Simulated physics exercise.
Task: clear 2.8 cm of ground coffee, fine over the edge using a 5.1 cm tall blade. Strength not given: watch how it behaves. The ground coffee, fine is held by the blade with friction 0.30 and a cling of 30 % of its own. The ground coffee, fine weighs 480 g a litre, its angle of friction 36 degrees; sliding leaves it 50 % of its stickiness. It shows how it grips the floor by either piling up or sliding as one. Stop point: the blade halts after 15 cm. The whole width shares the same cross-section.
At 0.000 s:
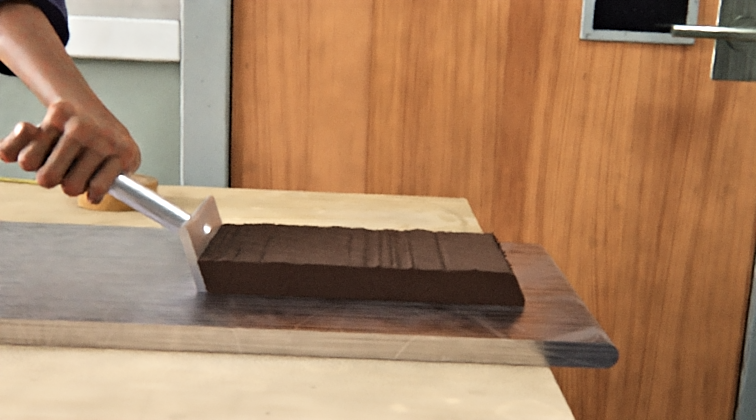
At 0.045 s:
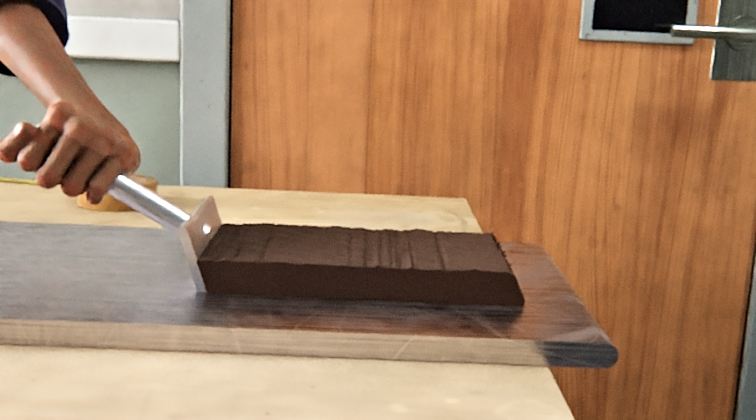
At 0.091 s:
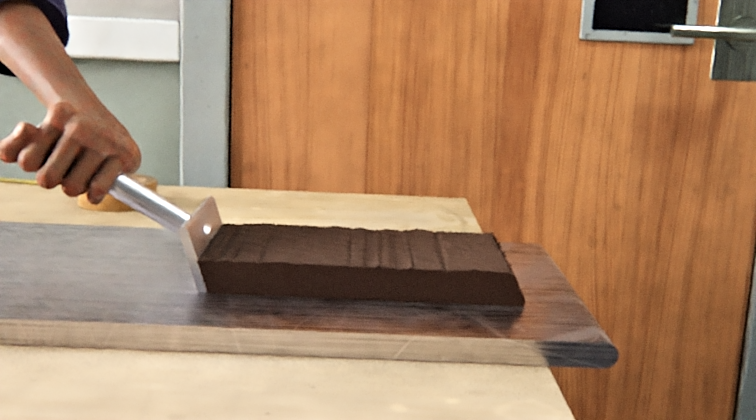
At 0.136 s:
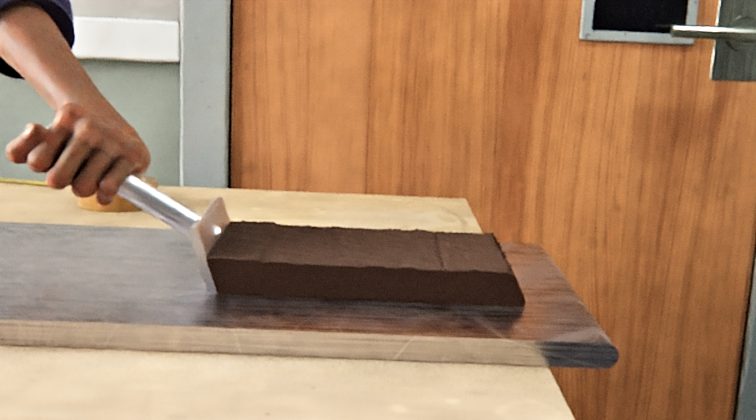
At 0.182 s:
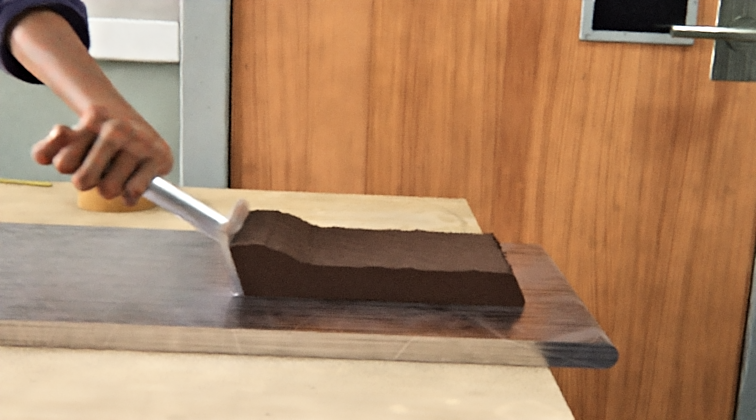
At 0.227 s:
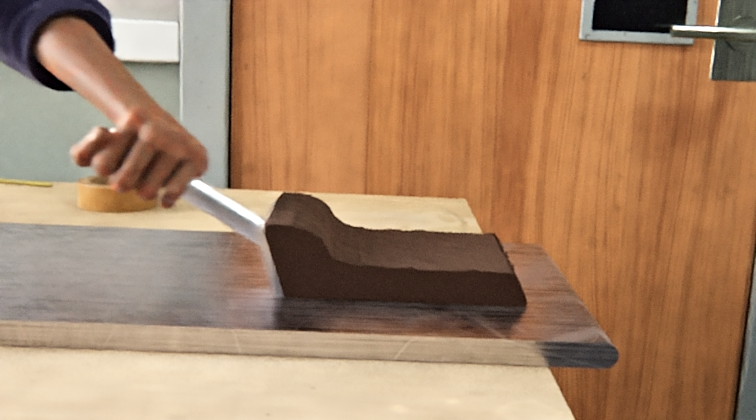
A hand holding a metal scraper rests its blade against the left end of a flat, dark brown block of grounds on a board, then pushes right, heaping the near end into a raised mound while the right end stays put.
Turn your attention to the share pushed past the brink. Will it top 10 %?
No.
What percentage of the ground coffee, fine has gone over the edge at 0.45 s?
Reading: Around 0 %.
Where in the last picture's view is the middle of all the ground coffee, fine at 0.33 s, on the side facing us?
The spot is somewhere around (434, 270).
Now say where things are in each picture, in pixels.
The first picture shows foot of the blade at (207, 293), not yet moved; front end of the ground coffee, fine at (525, 301), piled 2.8 cm high.
The second picture shows foot of the blade at (207, 293), not yet moved; front end of the ground coffee, fine at (524, 301), piled 2.8 cm high.
The third picture shows foot of the blade at (208, 293), not yet moved; front end of the ground coffee, fine at (524, 301), piled 2.8 cm high.
The fourth picture shows foot of the blade at (218, 294), moved 8 mm; front end of the ground coffee, fine at (525, 301), piled 3.0 cm high.
The fifth picture shows foot of the blade at (245, 296), moved 3.0 cm; front end of the ground coffee, fine at (524, 302), piled 4.3 cm high.
The sixth picture shows foot of the blade at (285, 297), moved 6.3 cm; front end of the ground coffee, fine at (527, 302), piled 6.0 cm high.
By 0.33 s, 0 % has gone over the edge.
By 0.45 s, 0 % has gone over the edge.
By 0.57 s, 0 % has gone over the edge.
By 0.68 s, 0 % has gone over the edge.
By 0.74 s, at the end, 0 % has gone over the edge.
